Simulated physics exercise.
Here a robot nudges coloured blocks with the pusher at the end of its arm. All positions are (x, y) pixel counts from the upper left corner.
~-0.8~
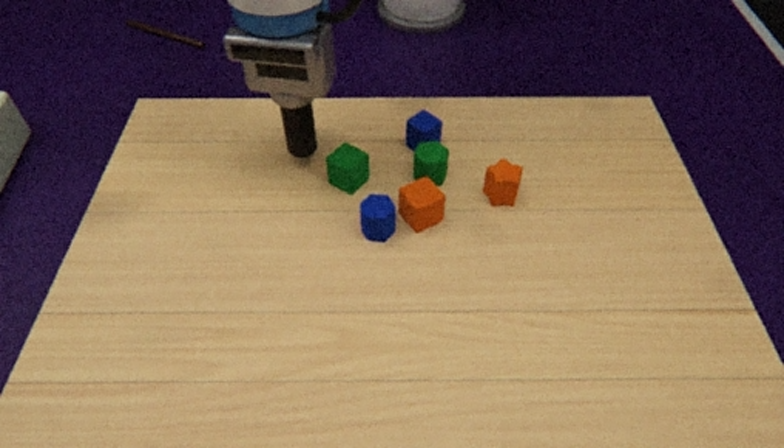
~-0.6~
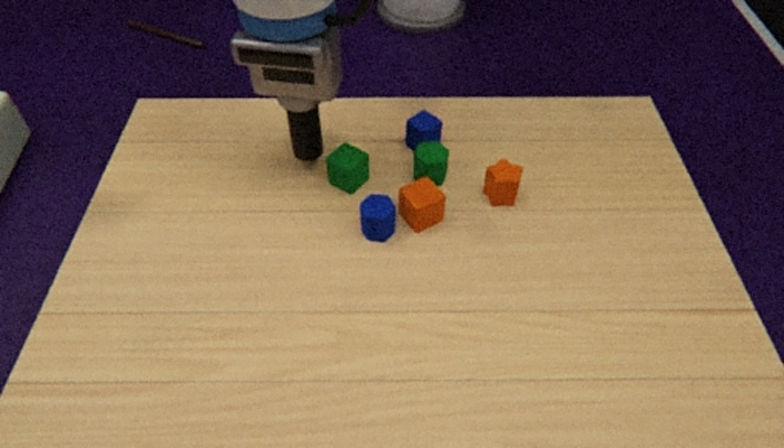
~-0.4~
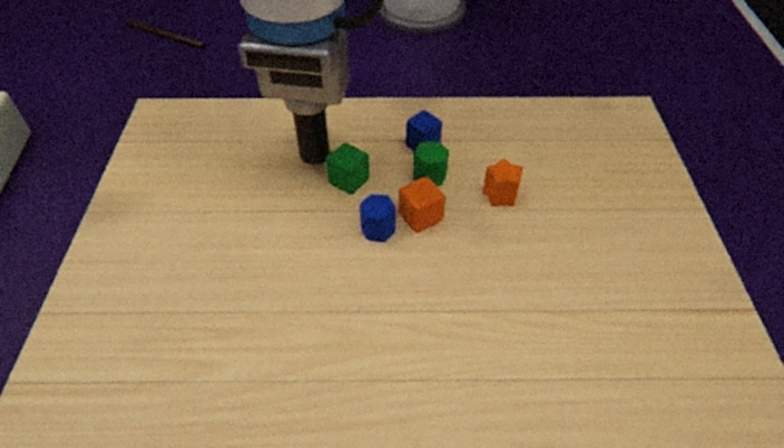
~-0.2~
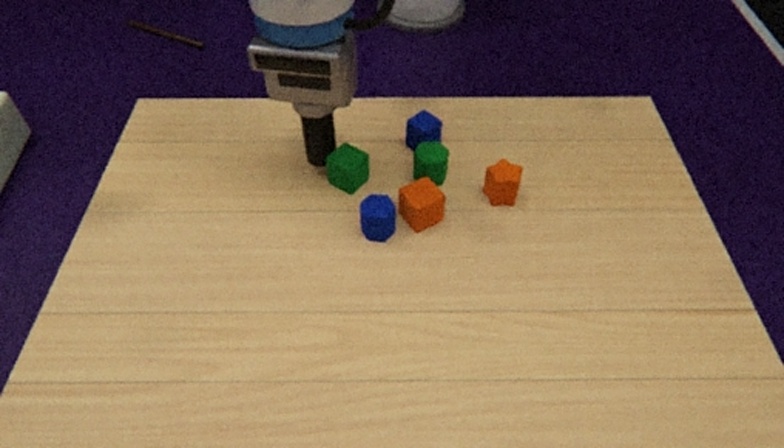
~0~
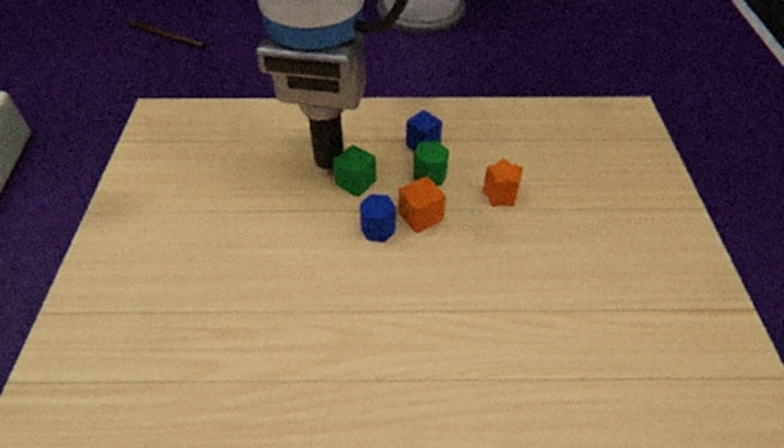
The clip opens on a wooden board with six green, blue and orange blocks grouped near its upper middle, and a robot arm's dark pusher standing left of the leftmost green block. The pusher slides slowly right and slightly toward the viewer, then nudges that green block a little to the right.
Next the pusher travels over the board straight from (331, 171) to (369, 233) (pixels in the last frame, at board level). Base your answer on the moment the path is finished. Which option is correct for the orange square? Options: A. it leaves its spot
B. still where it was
(B)
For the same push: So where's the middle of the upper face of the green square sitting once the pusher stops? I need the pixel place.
It comes to (383, 173).
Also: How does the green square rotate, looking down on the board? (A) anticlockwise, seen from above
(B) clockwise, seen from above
I choose A.
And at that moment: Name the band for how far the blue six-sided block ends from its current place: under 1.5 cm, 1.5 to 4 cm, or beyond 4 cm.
It falls in the 1.5 to 4 cm band.
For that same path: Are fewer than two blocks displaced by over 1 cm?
Going by the path, no.
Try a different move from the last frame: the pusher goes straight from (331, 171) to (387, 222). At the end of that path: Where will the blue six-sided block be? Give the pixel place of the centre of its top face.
It sits at (388, 224).
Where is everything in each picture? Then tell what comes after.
The first picture shows pusher's lower end (303, 148); green square (347, 156); blue six-sided block (377, 206); orange square (422, 192).
The second picture shows pusher (309, 151); blocks still.
The third picture shows pusher (315, 155); blocks still.
The fourth picture shows pusher (322, 157); blocks still.
The fifth picture shows pusher (329, 159); green square (354, 158); blue six-sided block (377, 206); orange square (422, 192).
The first path, step by step. Halfway along, pusher (348, 189); green square (380, 172), turned 50° anticlockwise.
At the end, pusher (369, 221); green square (383, 173), turned 60° anticlockwise; blue six-sided block (396, 224); orange square still.
